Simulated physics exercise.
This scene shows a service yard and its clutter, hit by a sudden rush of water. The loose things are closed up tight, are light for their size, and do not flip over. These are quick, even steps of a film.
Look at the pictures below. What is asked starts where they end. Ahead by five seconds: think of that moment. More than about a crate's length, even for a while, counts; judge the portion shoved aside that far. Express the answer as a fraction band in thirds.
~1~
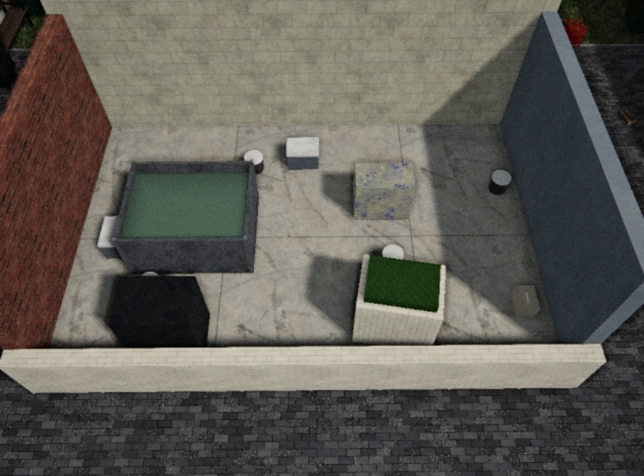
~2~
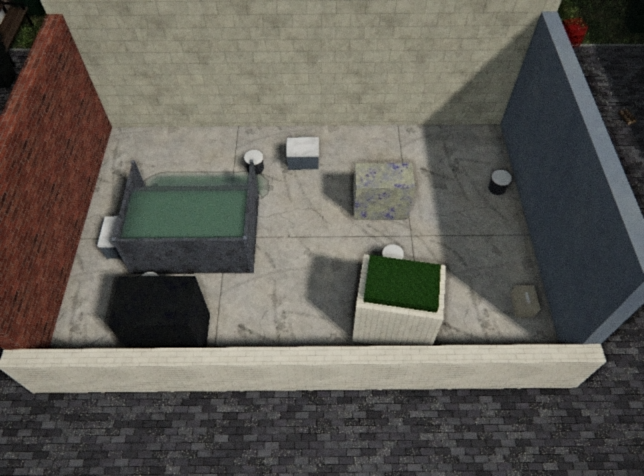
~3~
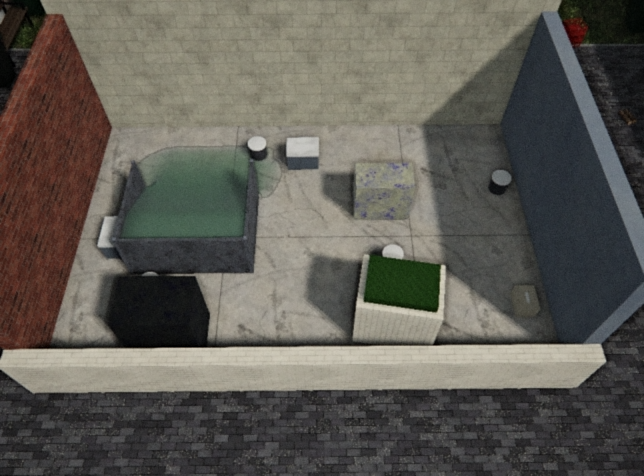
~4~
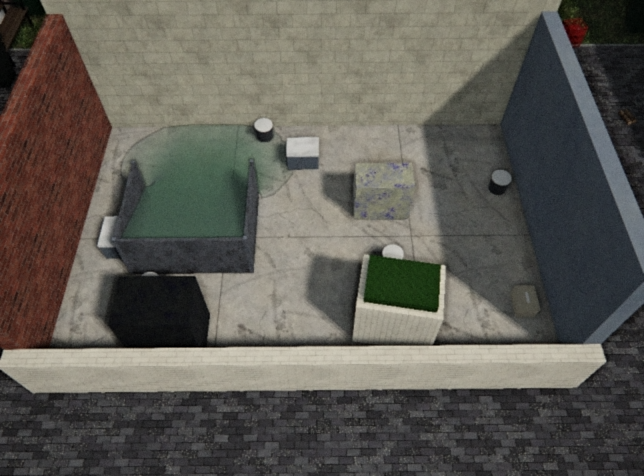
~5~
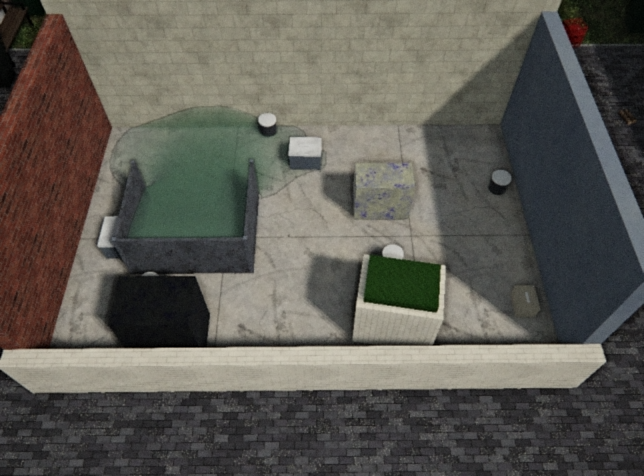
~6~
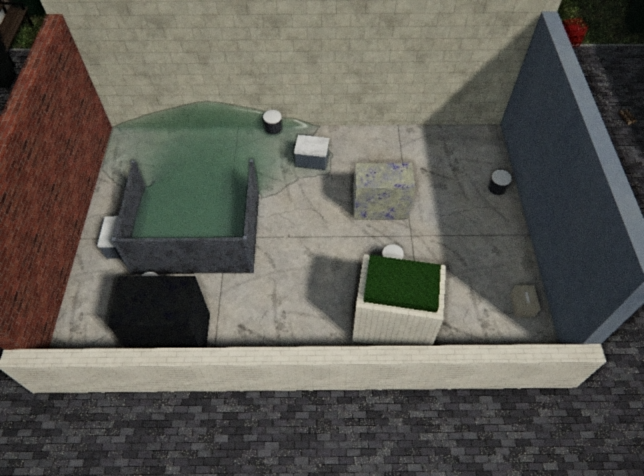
Fraction band: 2/3 or more.
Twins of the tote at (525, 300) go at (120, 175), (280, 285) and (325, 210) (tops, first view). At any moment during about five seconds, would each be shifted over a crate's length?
Copy by copy, in order: Relocated, largely stays, largely stays.
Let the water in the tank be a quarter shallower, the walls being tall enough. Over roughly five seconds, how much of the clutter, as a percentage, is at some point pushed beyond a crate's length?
About 60 in every hundred loose things.
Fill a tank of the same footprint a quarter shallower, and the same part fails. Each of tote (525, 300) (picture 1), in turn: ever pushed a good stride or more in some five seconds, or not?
Fell short of it.
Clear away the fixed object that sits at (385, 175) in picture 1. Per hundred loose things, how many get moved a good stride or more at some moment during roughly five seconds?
100 %.
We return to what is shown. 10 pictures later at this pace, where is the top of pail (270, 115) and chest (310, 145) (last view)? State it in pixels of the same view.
Estimate: First at (461, 135), second at (409, 164), approximately.
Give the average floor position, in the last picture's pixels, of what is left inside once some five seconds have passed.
Centre of the remaining clutter: Around (382, 299).
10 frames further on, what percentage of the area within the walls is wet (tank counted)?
Wet share: Around 50 %.
A moment on, 1 of 7 are well off their spots; 1 afloat.
Next, 2 of 7 are well off their spots; 3 afloat.
Later, 4 of 7 are well off their spots; 4 afloat.
In the end, 5 of 7 are well off their spots, and 5 have been at some point; 4 afloat.
